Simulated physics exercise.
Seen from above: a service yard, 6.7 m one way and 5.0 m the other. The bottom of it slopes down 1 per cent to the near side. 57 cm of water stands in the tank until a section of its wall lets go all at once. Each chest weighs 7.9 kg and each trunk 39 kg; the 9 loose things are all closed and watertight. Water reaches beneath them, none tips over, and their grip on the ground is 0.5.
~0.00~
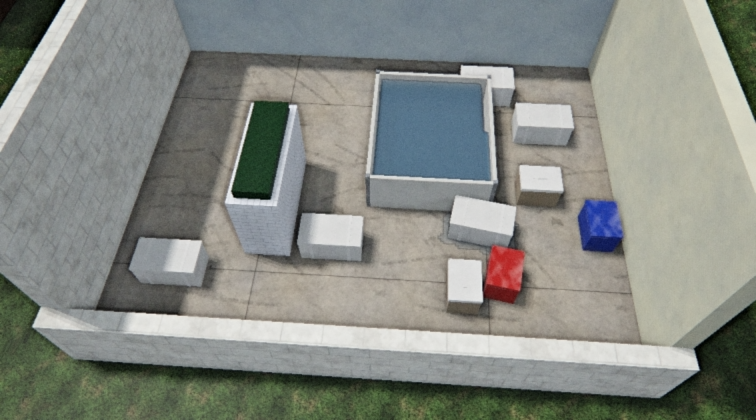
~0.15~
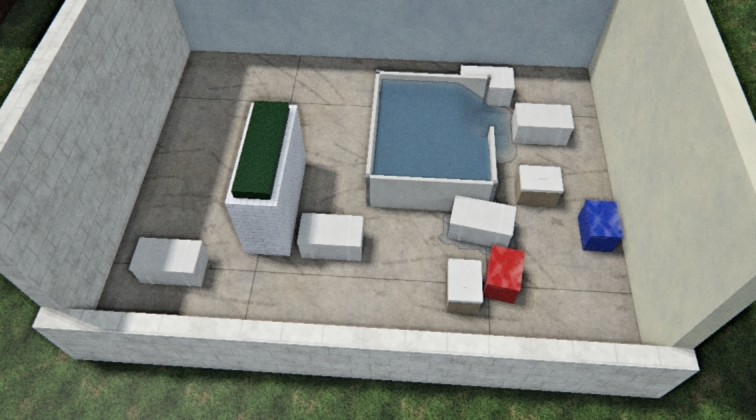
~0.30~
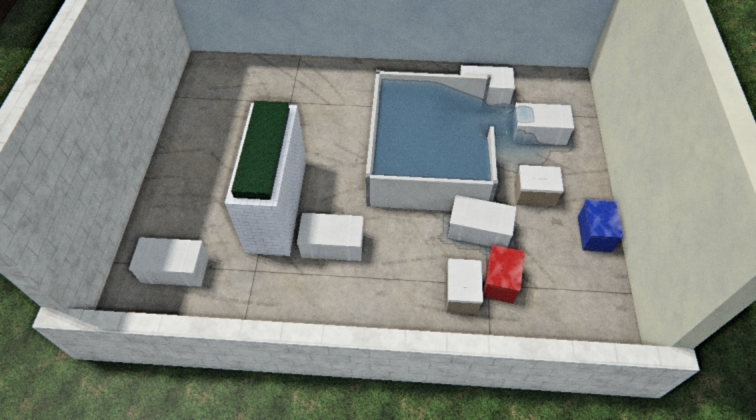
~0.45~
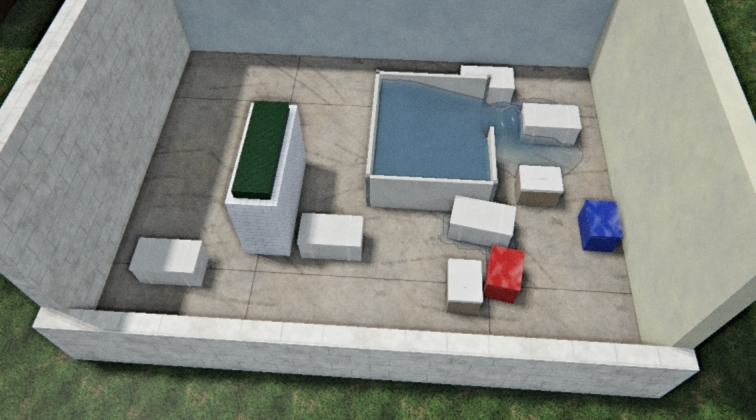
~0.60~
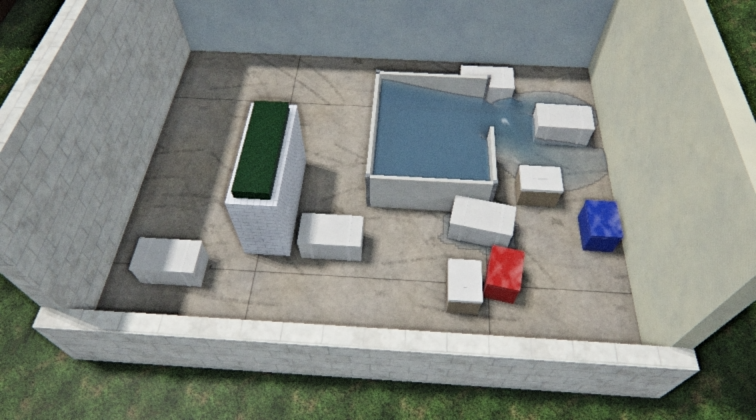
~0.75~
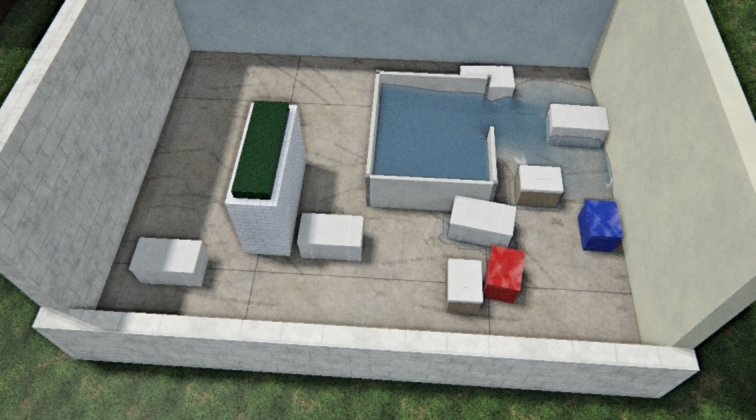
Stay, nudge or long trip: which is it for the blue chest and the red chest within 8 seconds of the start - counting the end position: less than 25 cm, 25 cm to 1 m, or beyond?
The blue chest goes a long distance, and the red chest goes a long distance.
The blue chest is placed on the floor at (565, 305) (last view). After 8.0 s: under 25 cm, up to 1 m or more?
I'd say it lands far off.
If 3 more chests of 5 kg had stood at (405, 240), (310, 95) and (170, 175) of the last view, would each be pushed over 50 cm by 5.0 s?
Going through them in the order asked, they come out shy of the mark, clear of the mark and shy of the mark.
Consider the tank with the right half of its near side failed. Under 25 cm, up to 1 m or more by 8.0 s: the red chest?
If that happened, the red chest winds up well away.
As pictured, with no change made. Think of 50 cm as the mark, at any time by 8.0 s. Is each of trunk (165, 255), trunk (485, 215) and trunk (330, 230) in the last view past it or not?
The first never reached the threshold, the second never reached the threshold, and the third never reached the threshold.
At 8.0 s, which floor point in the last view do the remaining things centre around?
The average lands around (373, 227).
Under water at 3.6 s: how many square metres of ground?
Somewhere around 15 m2, roughly.
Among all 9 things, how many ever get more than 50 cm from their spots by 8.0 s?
The tally stands at 5.
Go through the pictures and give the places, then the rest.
The first frame shows the blue chest at (604, 218), on the bottom; the red chest at (506, 267) rests on the ground; 2.9 m2 under water; 0 of 9 have shifted.
The second frame shows the blue chest at (604, 218), on the bottom; the red chest at (506, 267) rests on the ground; 3.4 m2 under water; 0 of 9 have shifted.
The third frame shows the blue chest at (604, 218) rests on the ground; the red chest at (506, 267) rests on the ground; water covers 4.0 m2; 0 of 9 have shifted.
The fourth frame shows the blue chest at (604, 218) rests on the ground; the red chest at (506, 267) rests on the ground; 4.7 m2 under water; 1 of 9 have shifted.
The fifth frame shows the blue chest at (604, 218) rests on the ground; the red chest at (506, 267), on the bottom; water covers 5.6 m2; 1 of 9 have shifted.
The sixth frame shows the blue chest at (604, 218), on the bottom; the red chest at (506, 267) rests on the ground; 6.3 m2 under water; 1 of 9 have shifted.
After 1.6 s the blue chest is near (591, 227), 0.3 m from its start, aground; the red chest is near (506, 267), 0.0 m from its start, aground; 0 afloat.
After 3.6 s the blue chest is near (532, 295), 1.6 m from its start, afloat; the red chest is near (500, 267), 0.1 m from its start, aground; 2 afloat.
After 5.6 s the blue chest is near (404, 269), 2.7 m from its start, afloat; the red chest is near (457, 245), 0.7 m from its start, afloat; 4 afloat.
After 8.0 s the blue chest is near (217, 273), 4.9 m from its start, afloat; the red chest is near (392, 231), 1.5 m from its start, afloat; 4 afloat.
